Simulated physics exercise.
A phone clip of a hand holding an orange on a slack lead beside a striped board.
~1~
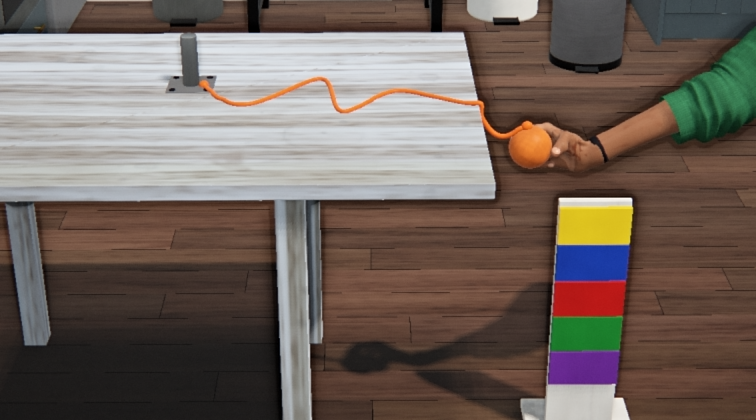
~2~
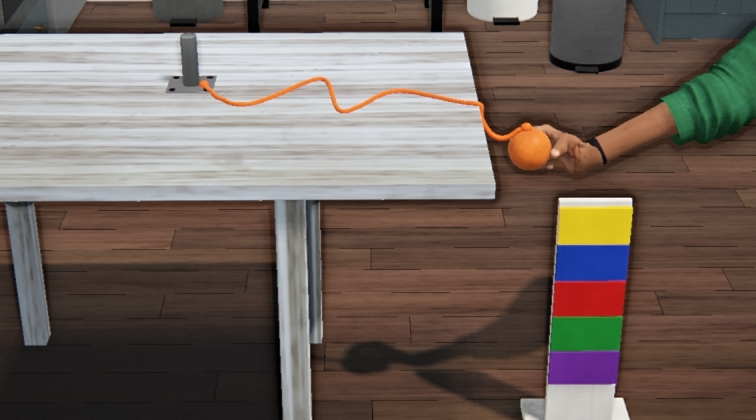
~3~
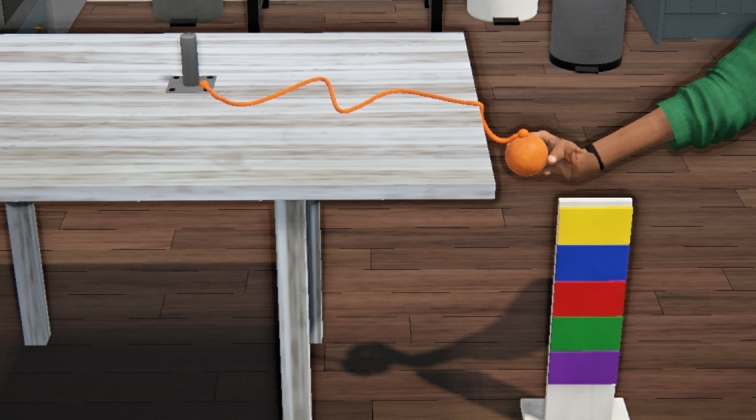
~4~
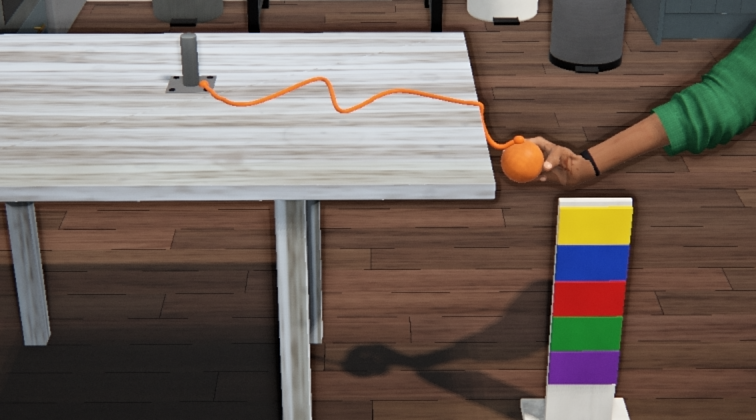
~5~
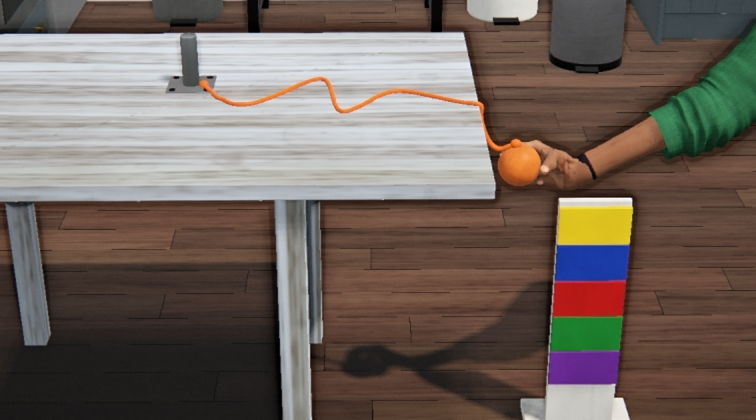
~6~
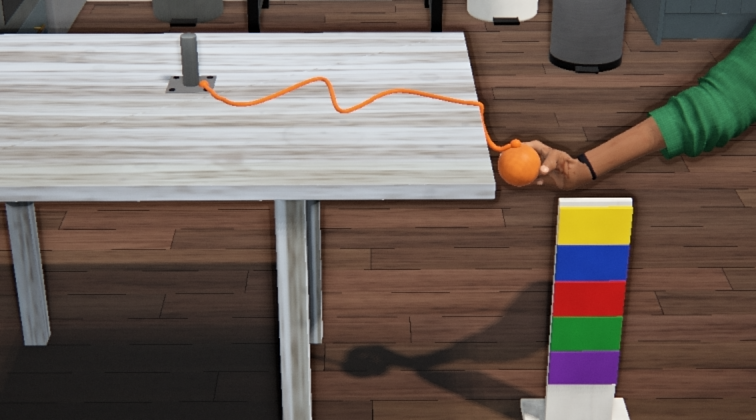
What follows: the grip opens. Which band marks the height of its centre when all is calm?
Its middle rests at the green band.
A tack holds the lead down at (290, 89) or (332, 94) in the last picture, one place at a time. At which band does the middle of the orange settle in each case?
One after the other, red; blue.
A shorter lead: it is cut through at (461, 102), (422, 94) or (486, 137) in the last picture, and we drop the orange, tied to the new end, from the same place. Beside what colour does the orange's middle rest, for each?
In that order: Blue; yellow; red.
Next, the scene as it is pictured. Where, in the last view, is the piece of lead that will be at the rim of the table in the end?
That spot is around (350, 111).
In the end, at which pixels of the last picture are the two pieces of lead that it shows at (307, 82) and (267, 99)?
They go to (362, 92) and to (304, 89).
Early on, orange near (474, 307); level with green.
Midway, orange near (470, 324); level with green.
Finally, orange near (467, 324); level with green. The green one.
